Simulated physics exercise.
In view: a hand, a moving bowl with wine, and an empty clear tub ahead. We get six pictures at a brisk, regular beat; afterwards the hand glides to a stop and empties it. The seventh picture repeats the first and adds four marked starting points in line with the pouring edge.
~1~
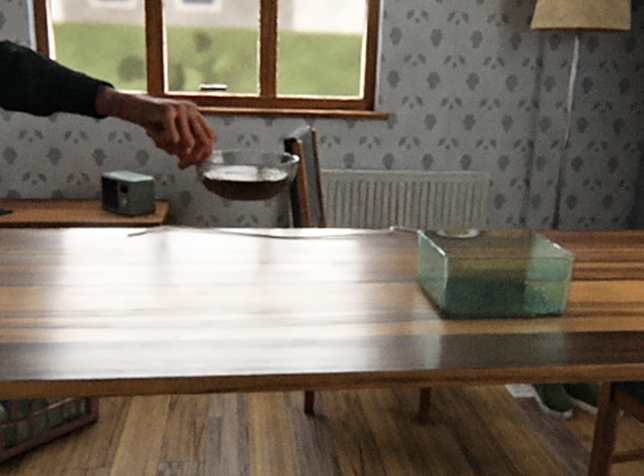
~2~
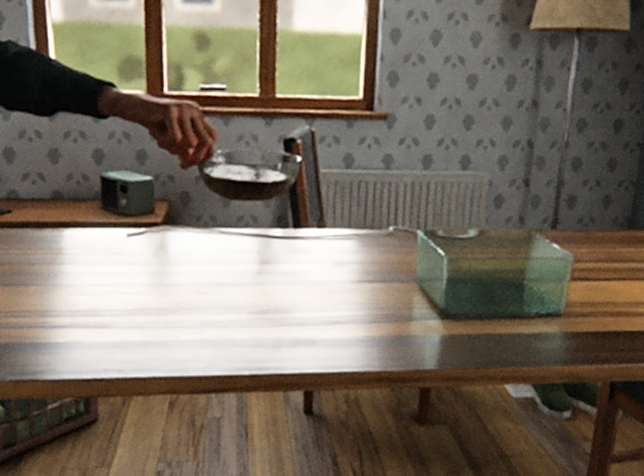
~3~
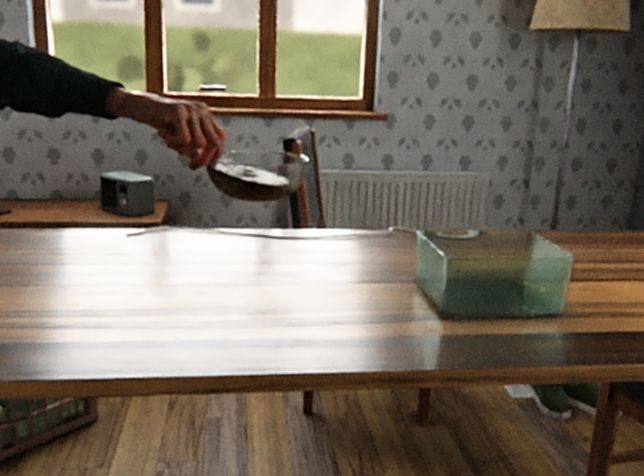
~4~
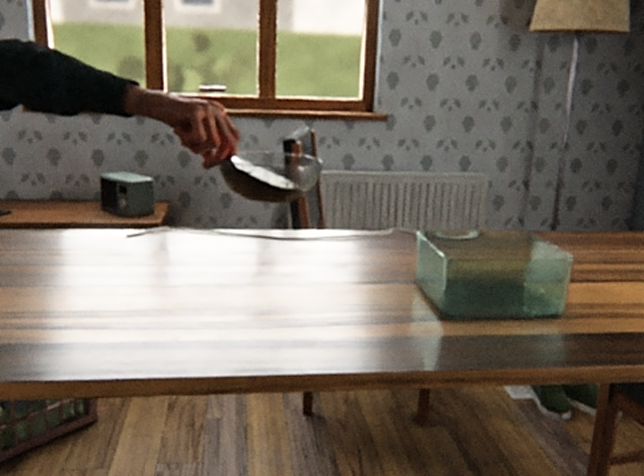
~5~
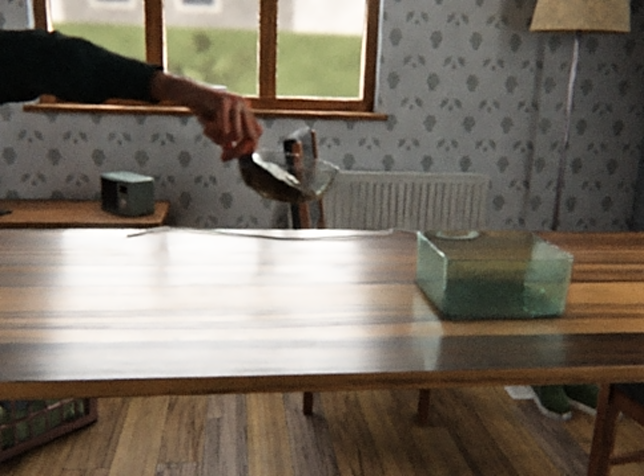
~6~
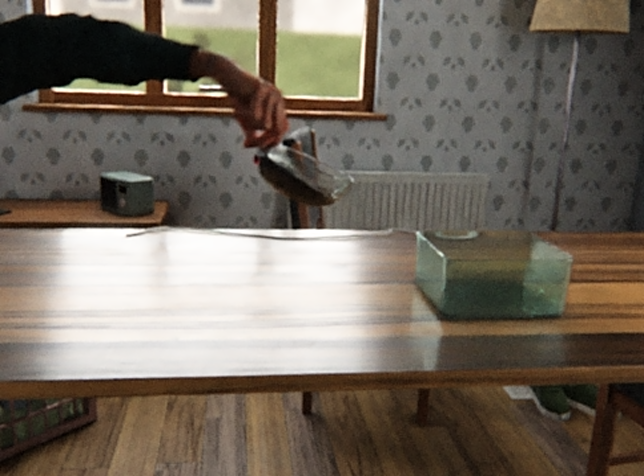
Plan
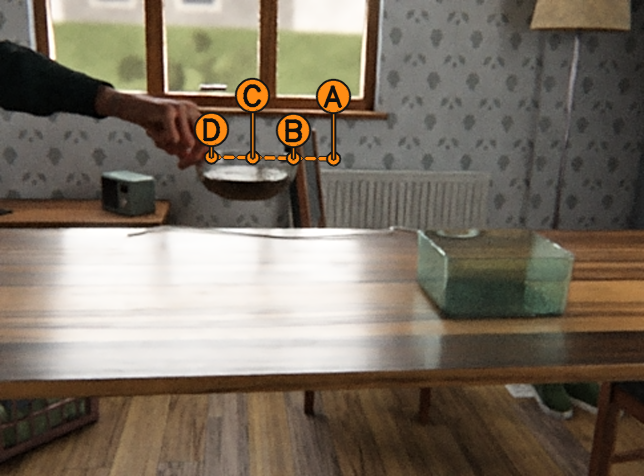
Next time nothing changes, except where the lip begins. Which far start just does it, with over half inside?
Use spot A.
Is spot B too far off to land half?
Yes, that goes wrong.
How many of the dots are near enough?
One of the four.
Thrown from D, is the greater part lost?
Yes, that goes wrong.
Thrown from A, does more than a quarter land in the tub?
Yes.
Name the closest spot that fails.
That is spot B.
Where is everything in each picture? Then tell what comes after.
The first picture shows upright, lip at (296, 158); tub from (441, 316) to (563, 314); nothing has left yet.
The second picture shows upright, lip at (298, 158); nothing has left yet.
The third picture shows upright, lip at (306, 158); nothing has left yet.
The fourth picture shows upright, lip at (320, 161); nothing has left yet.
The fifth picture shows tipped about 9°, lip at (337, 168); nothing has left yet.
The sixth picture shows tipped about 22°, lip at (352, 179); nothing has left yet.
In orange, A at (333, 158); B at (293, 158); C at (252, 157); D at (211, 157).
For spot A, about 67 % lands in the tub, 23 % falls short and 10 % goes beside or beyond.
For spot B, about 27 % lands in the tub, 66 % falls short and 7 % goes beside or beyond.
For spot C, about 0 % lands in the tub, 98 % falls short.
For spot D, about 0 % lands in the tub, 100 % falls short.
